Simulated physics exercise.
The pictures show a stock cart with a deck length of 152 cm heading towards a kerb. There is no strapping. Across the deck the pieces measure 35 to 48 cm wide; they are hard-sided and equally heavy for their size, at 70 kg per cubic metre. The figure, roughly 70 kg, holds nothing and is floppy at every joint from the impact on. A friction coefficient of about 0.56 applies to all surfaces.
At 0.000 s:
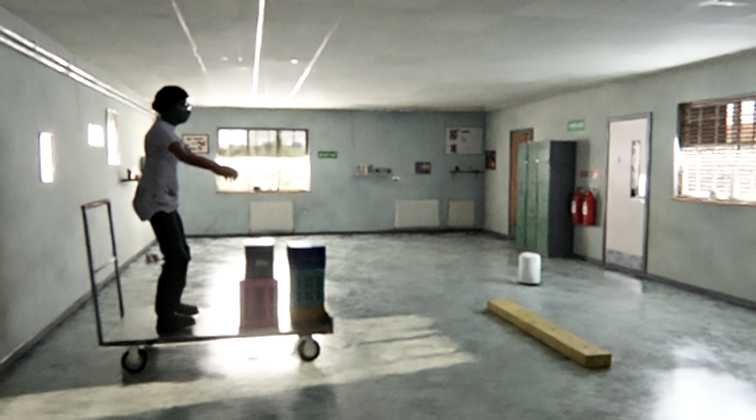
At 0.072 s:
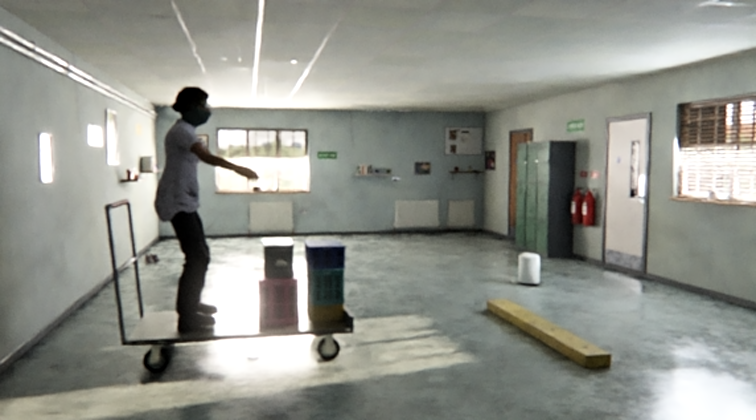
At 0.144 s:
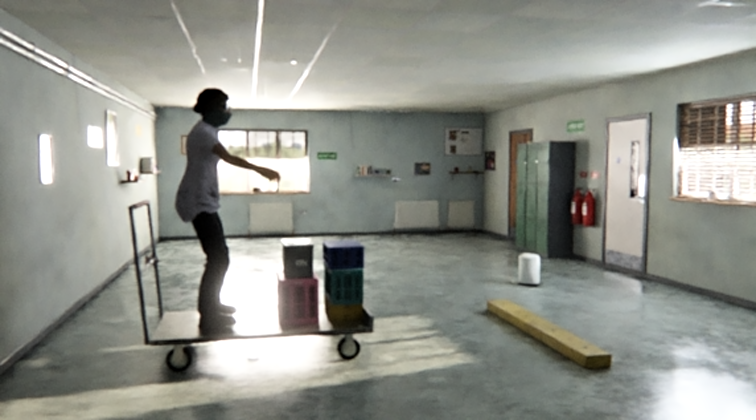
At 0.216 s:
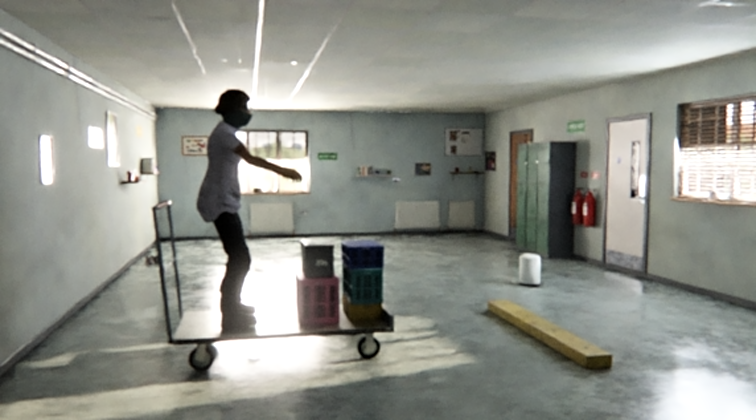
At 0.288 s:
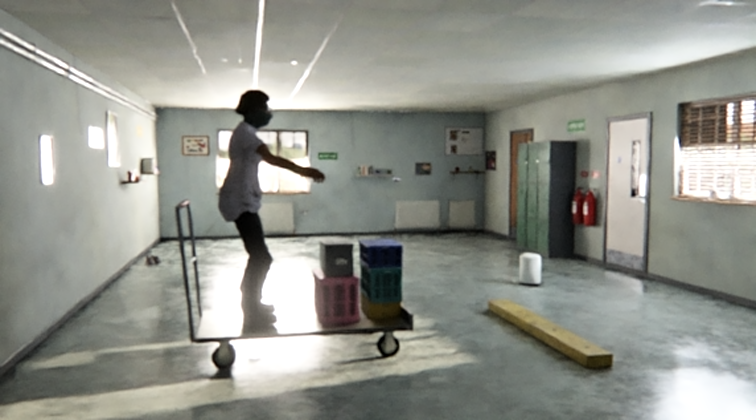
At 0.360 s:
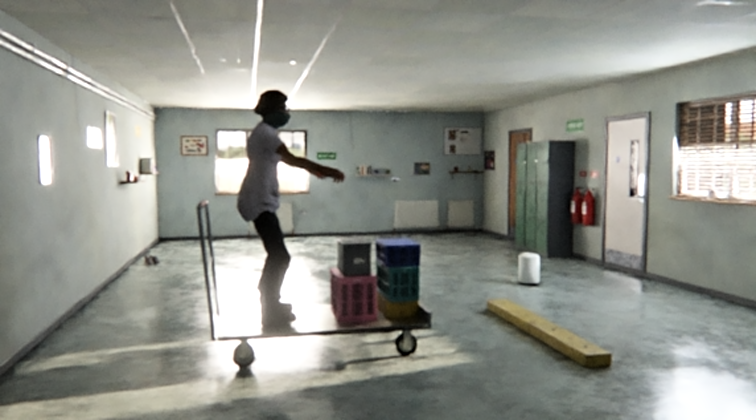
Person standing on a rolling platform trolley with stacked crates, arms held out in front, gliding rightwards across a sunlit room.
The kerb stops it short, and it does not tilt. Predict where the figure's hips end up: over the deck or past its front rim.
Over the deck.
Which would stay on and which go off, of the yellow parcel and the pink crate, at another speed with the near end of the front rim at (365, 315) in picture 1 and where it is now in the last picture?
Yellow - kept, pink - kept.
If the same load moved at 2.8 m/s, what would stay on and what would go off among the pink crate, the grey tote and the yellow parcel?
Then pink is still aboard, grey is gone, yellow is still aboard.
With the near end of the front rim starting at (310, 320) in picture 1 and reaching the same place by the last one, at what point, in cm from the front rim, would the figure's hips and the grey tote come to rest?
Hips: 40 cm past; grey: 80 cm past.
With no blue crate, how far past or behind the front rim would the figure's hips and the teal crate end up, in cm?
Then hips 60 behind, teal 70 past.
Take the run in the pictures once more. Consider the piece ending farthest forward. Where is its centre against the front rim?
Past the rim by around 150 cm.
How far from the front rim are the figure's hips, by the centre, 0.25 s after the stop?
About 80 cm behind the rim.
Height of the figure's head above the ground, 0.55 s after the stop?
About 60 cm above the ground.
Impact comes at 0.88 s.
After 1.43 s the figure's hips are 63 cm behind the rim, near (468, 253) in the last picture's view.
After 1.88 s the figure's hips are 63 cm behind the rim, near (468, 255) in the last picture's view.
At rest, 2.4 s, past the rim, teal crate, blue crate and grey tote; behind it, pink crate, yellow parcel and the figure's hips.
